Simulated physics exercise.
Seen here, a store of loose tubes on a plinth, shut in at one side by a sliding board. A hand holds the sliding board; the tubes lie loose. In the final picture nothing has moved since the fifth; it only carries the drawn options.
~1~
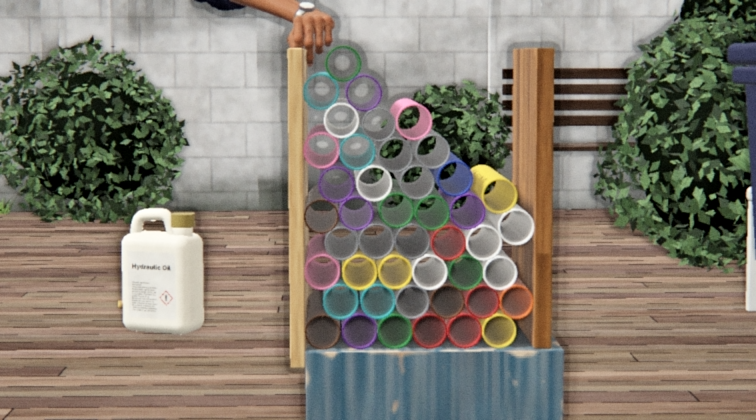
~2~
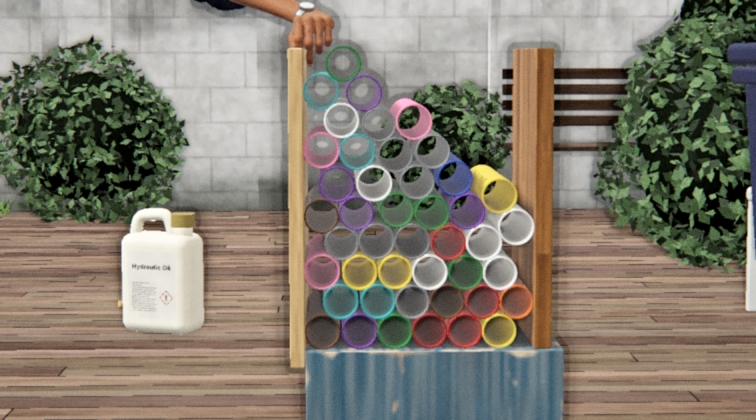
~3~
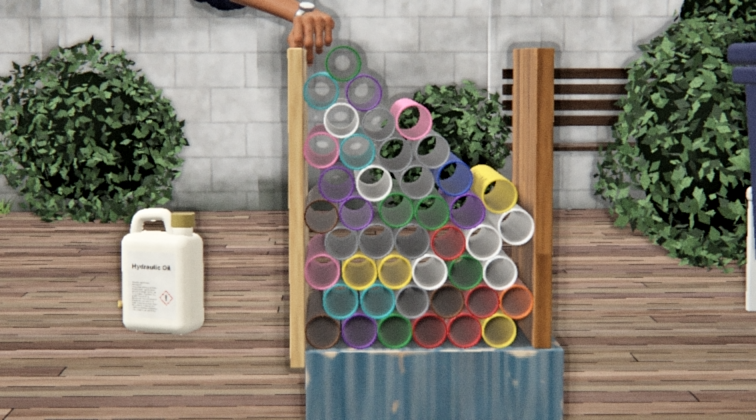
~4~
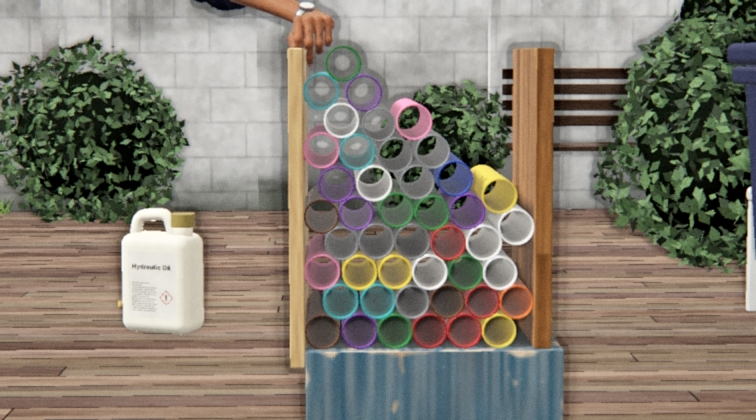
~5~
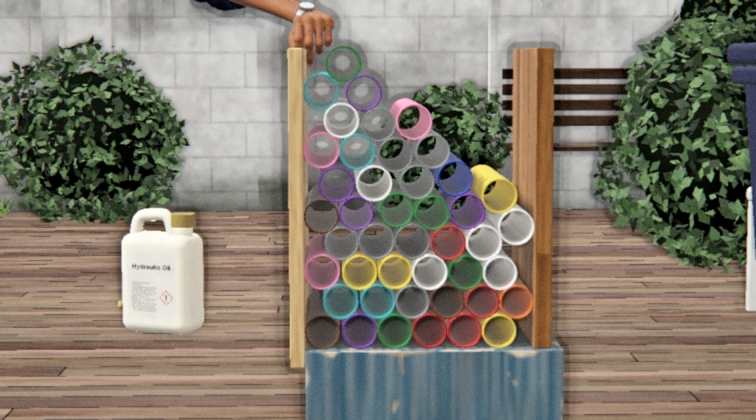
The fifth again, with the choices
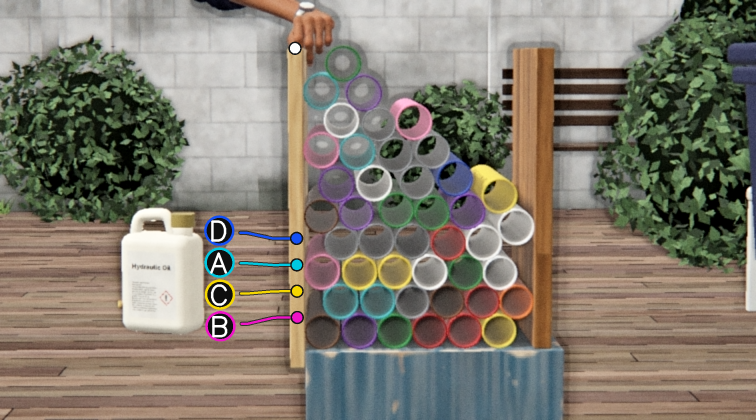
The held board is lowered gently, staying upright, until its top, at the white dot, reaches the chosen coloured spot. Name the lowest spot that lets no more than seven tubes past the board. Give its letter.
No lower than D.
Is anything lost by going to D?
Yes.
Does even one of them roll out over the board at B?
Yes, at B.
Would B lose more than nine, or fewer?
At B, more than nine.
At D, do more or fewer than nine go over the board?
Fewer than nine.
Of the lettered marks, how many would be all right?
The number is one.
On the copy, A at (297, 265); B at (297, 317); C at (297, 291); D at (296, 238); the white dot at (295, 48).
On D. First, top of the board (303, 127).
Then, top of the board (304, 213).
Finally, top of the board (304, 238), five out over the board.
By contrast, A more than seven out over the board; B more than seven out over the board; C more than seven out over the board.
